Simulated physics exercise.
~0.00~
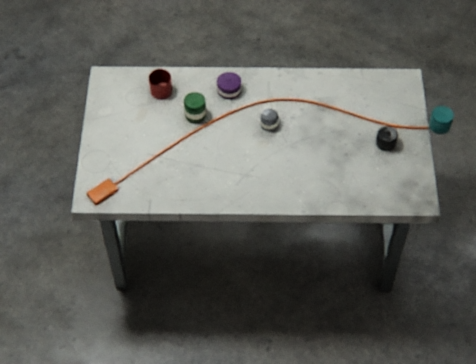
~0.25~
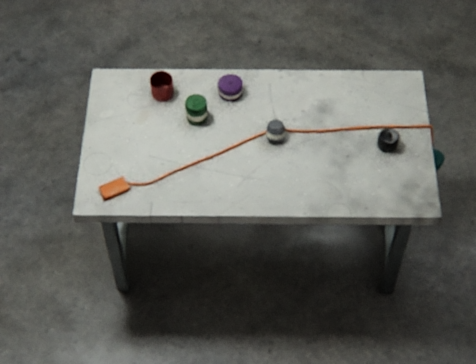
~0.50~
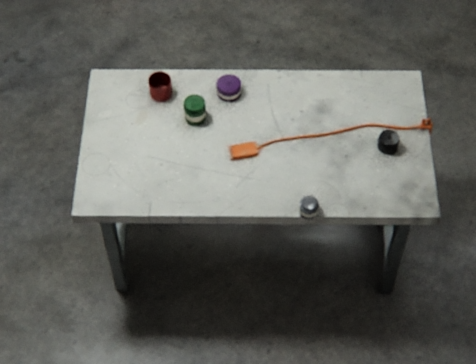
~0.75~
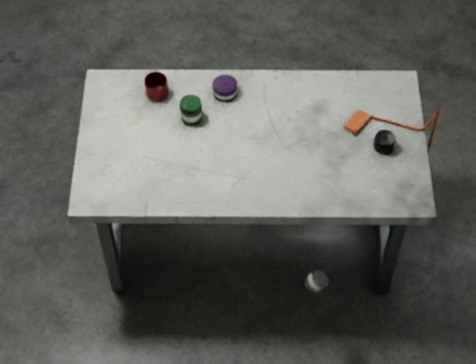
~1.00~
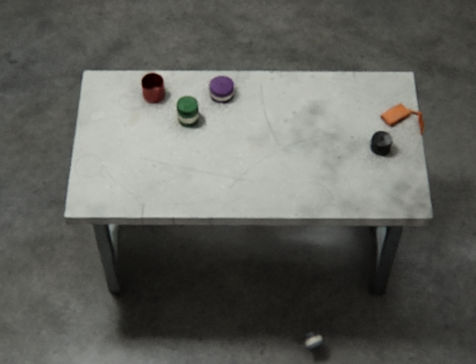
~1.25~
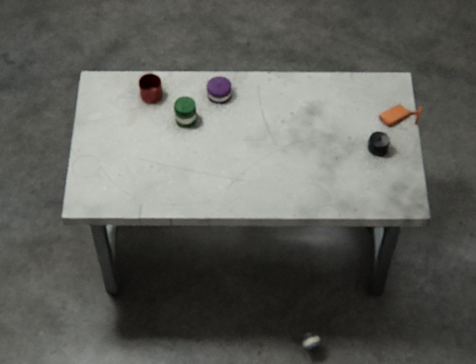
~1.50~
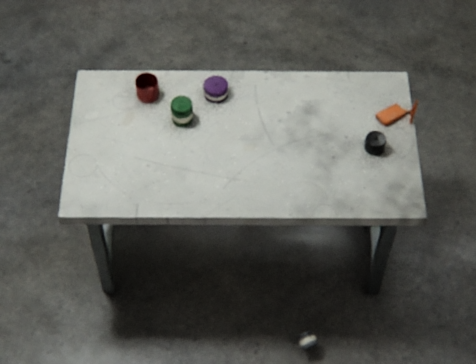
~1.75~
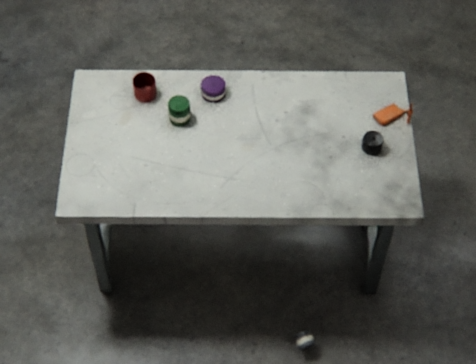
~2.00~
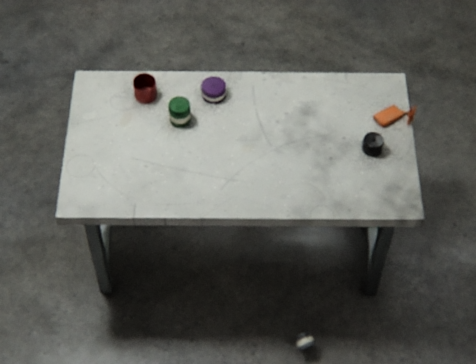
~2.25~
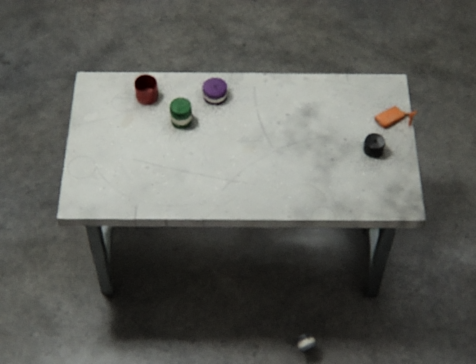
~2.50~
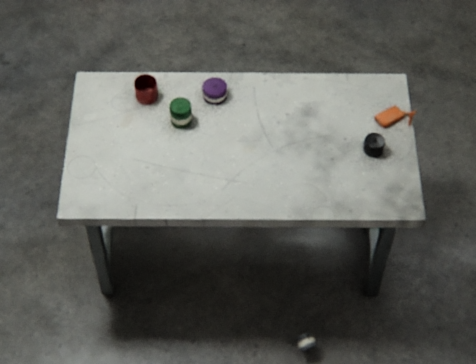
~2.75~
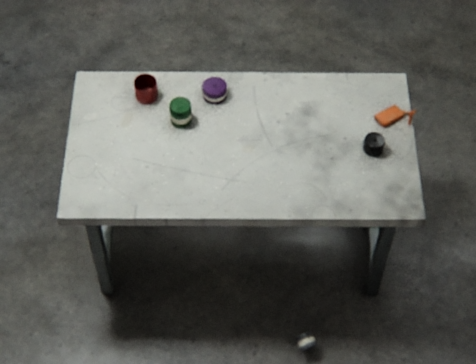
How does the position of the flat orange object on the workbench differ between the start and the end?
At the start it lies at the near left corner of the workbench. By the end it rests close to the right edge, toward the far side and just beyond the black tub.
